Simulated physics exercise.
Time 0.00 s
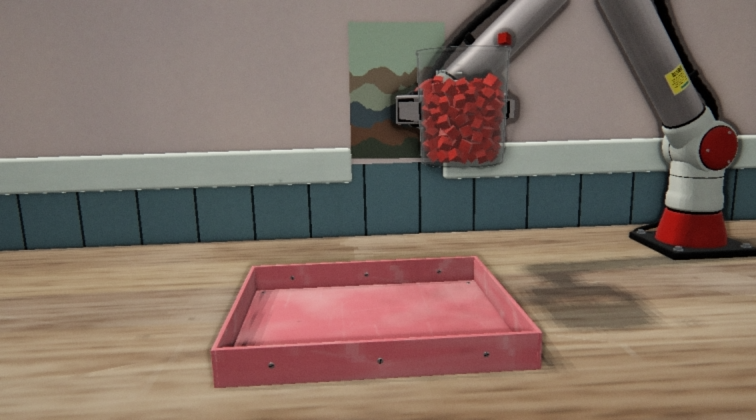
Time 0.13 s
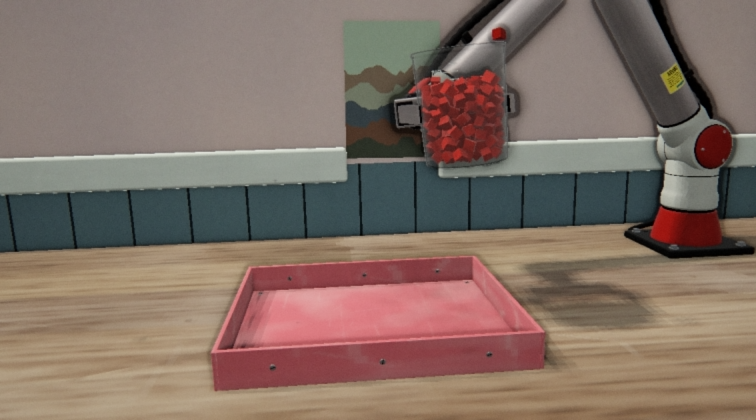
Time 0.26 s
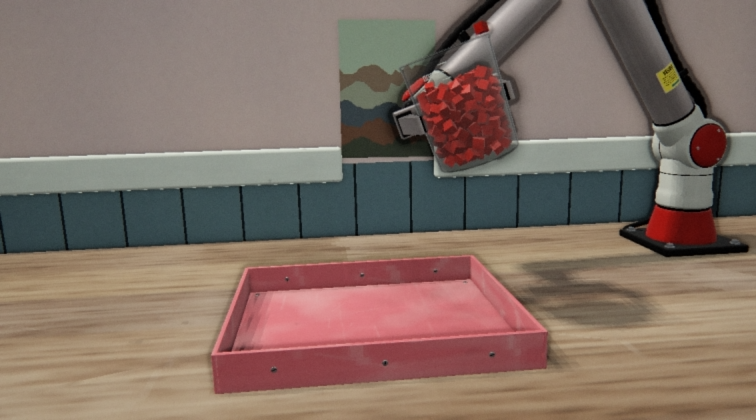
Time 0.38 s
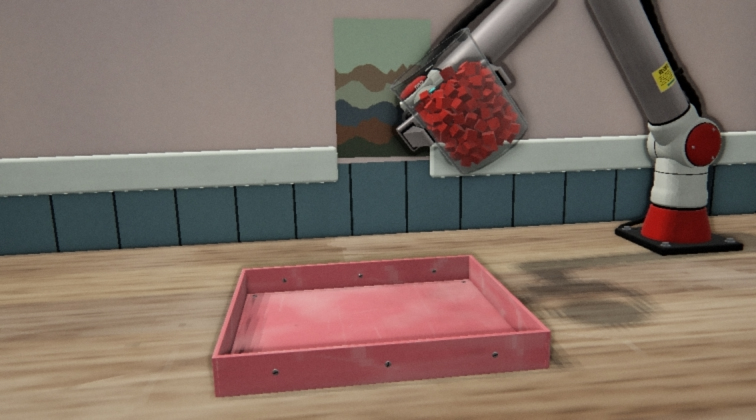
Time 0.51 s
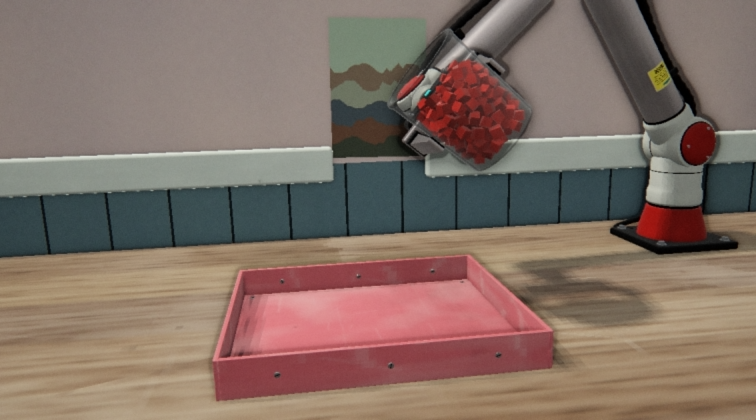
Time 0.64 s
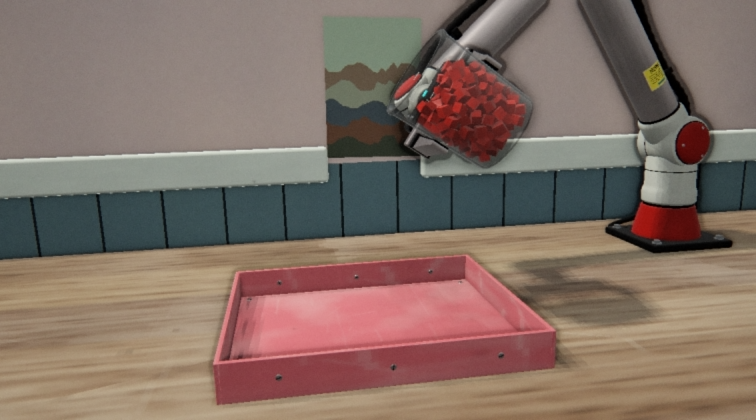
A robotic arm gradually tilts a clear cup of red cubes above a still pink tray.
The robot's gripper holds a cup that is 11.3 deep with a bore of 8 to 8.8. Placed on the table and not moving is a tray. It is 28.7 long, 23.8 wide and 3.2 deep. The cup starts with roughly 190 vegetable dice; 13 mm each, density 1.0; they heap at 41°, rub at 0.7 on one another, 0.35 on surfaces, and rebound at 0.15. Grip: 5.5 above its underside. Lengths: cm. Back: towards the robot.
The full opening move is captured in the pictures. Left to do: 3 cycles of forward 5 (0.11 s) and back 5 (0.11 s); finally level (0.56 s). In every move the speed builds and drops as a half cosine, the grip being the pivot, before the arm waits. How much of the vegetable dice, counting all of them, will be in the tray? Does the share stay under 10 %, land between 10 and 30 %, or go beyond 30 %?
It lands between 10 and 30 %.
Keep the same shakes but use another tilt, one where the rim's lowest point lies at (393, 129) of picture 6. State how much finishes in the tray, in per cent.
50 %.
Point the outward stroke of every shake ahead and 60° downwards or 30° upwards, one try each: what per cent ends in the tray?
Roughly 0 per cent, then 45 per cent.
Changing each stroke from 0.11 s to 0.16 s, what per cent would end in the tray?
That change gives some 5 percent.
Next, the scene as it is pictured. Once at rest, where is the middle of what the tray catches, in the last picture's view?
It ends up close to (326, 325).
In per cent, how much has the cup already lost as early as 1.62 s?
I'd put it at some 20 percent.
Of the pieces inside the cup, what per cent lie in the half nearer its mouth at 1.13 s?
Close to 35 in a hundred.
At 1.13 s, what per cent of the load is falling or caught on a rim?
Roughly 7 percent.
After 1.13 s, tilted 56° forward, highest piece 25 above the table; 164 in the cup, 17 in the tray, 13 in flight or on a rim.
After 1.62 s, tilted 22° forward, highest piece 28 above the table; 155 in the cup, 36 in the tray, 3 on the table or floor.
After 2.06 s, level, highest piece 29 above the table; 155 in the cup, 36 in the tray, 3 on the table or floor.
After 3.11 s, level, highest piece 29 above the table; 155 in the cup, 36 in the tray, 3 on the table or floor.
At rest, 155 in the cup, 36 in the tray, 3 on the table or floor. That is 19 % in the tray.
